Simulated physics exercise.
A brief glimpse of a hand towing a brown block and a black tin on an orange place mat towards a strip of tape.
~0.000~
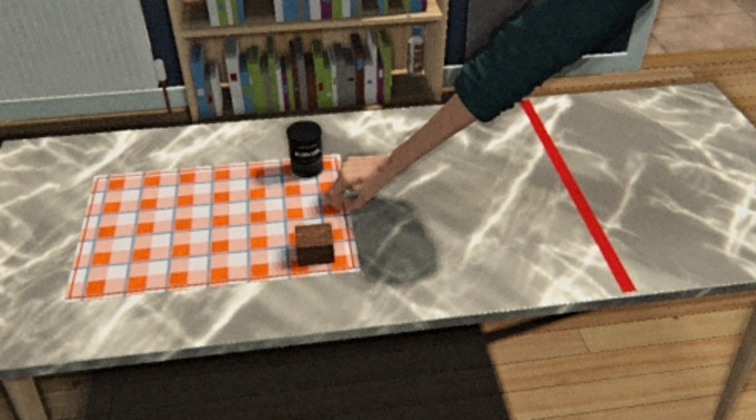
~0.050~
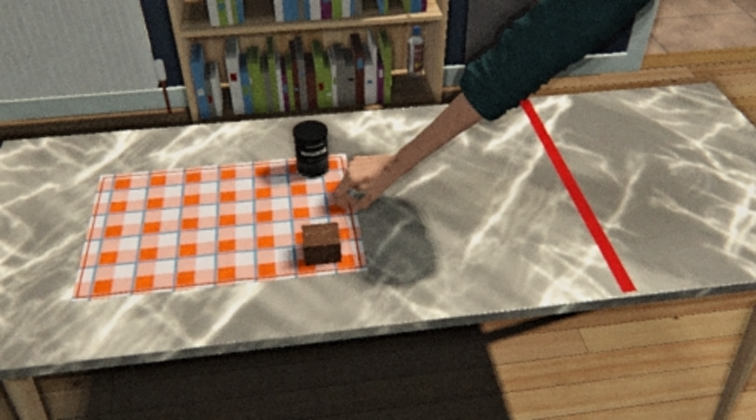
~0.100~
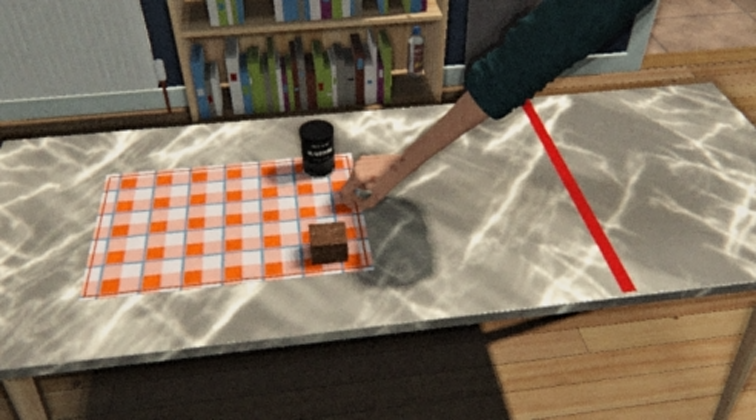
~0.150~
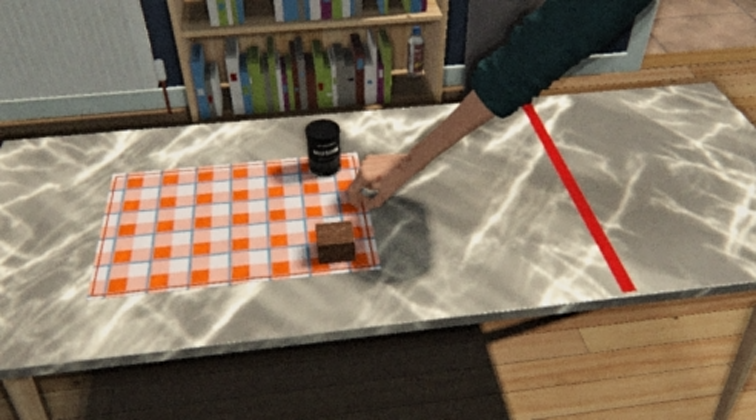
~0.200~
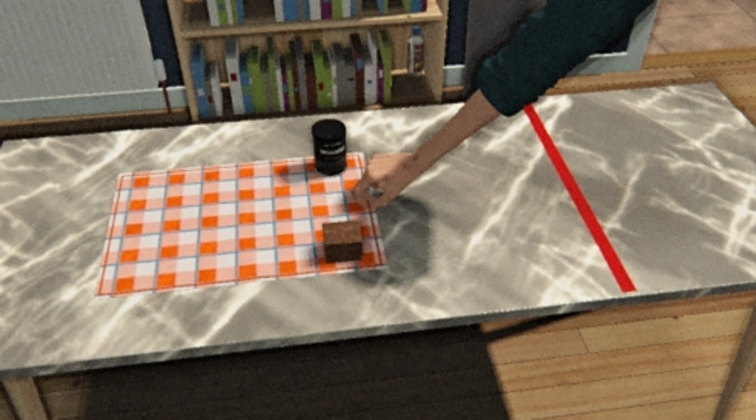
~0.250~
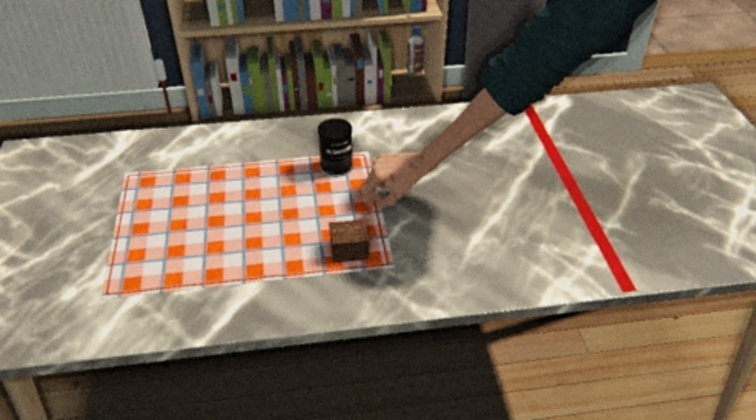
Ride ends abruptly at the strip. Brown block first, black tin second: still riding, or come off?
Brown block - still riding; black tin - still riding.
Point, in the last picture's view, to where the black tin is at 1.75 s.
Near (512, 132).
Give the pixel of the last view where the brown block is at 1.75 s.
Close to (548, 221).
Around 1.75 s, hem at the tape; brown block on the cloth near (547, 221); black tin on the cloth near (512, 132).
Around 1.86 s, hem at the tape; brown block on the cloth near (555, 220); black tin on the cloth near (520, 132).
Finally, hem at the tape; brown block on the cloth near (555, 220); black tin on the cloth near (520, 132). The brown block stays on the cloth and the black tin remains aboard.
